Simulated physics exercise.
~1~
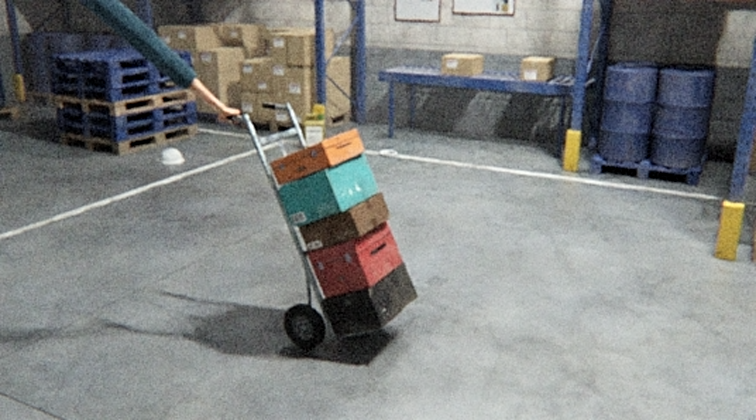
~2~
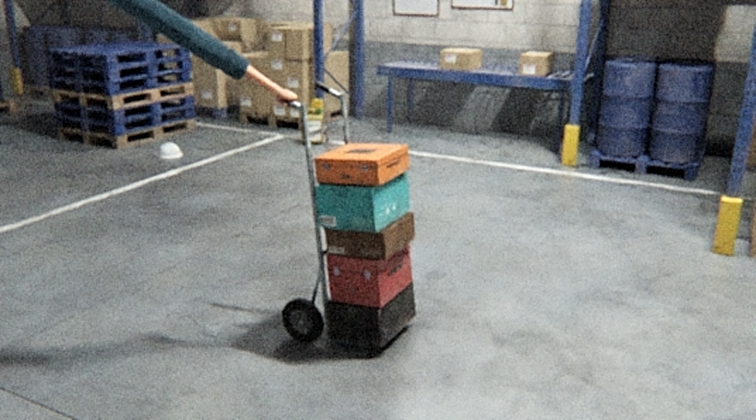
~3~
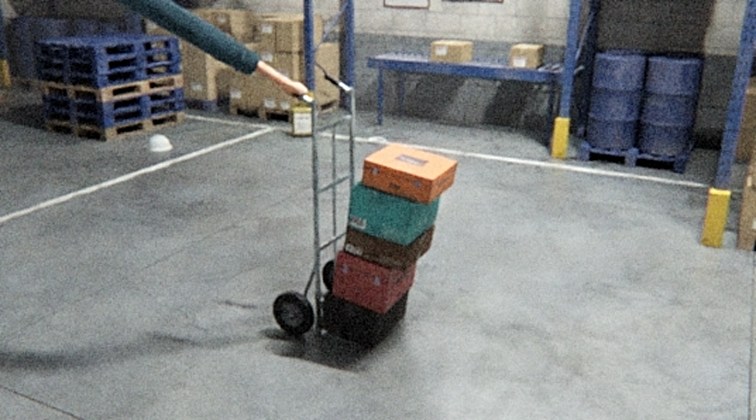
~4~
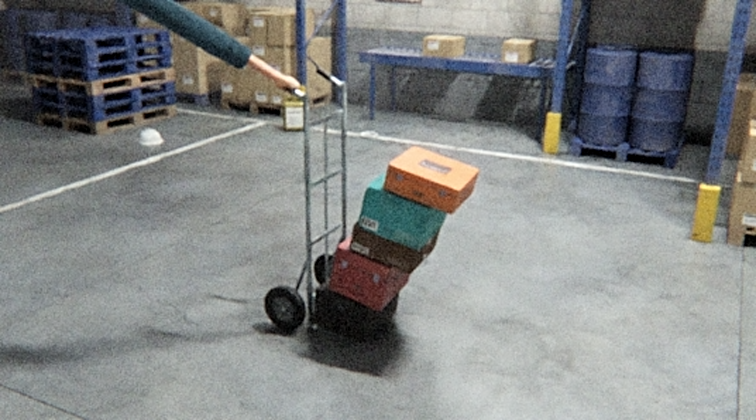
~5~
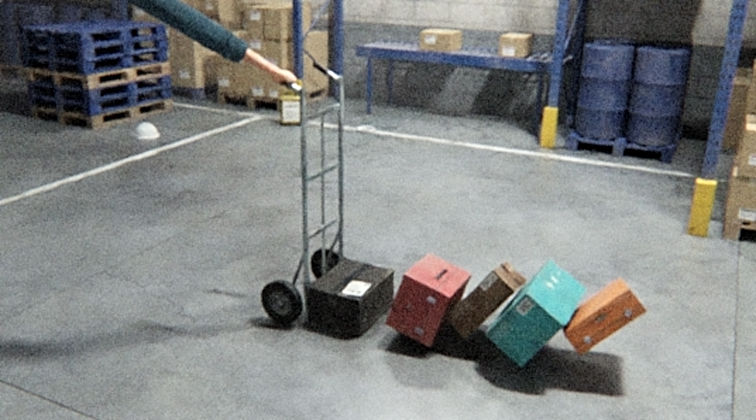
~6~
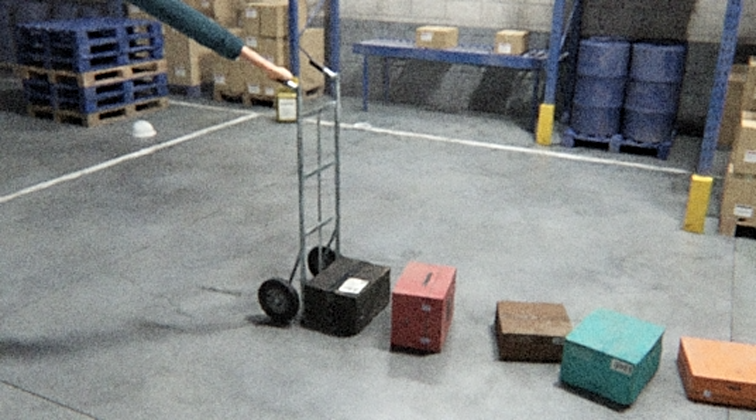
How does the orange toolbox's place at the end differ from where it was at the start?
At the start the orange toolbox is on top of the stack on the sack truck. At the end it lies on the floor at the far right, beyond the turquoise parcel.
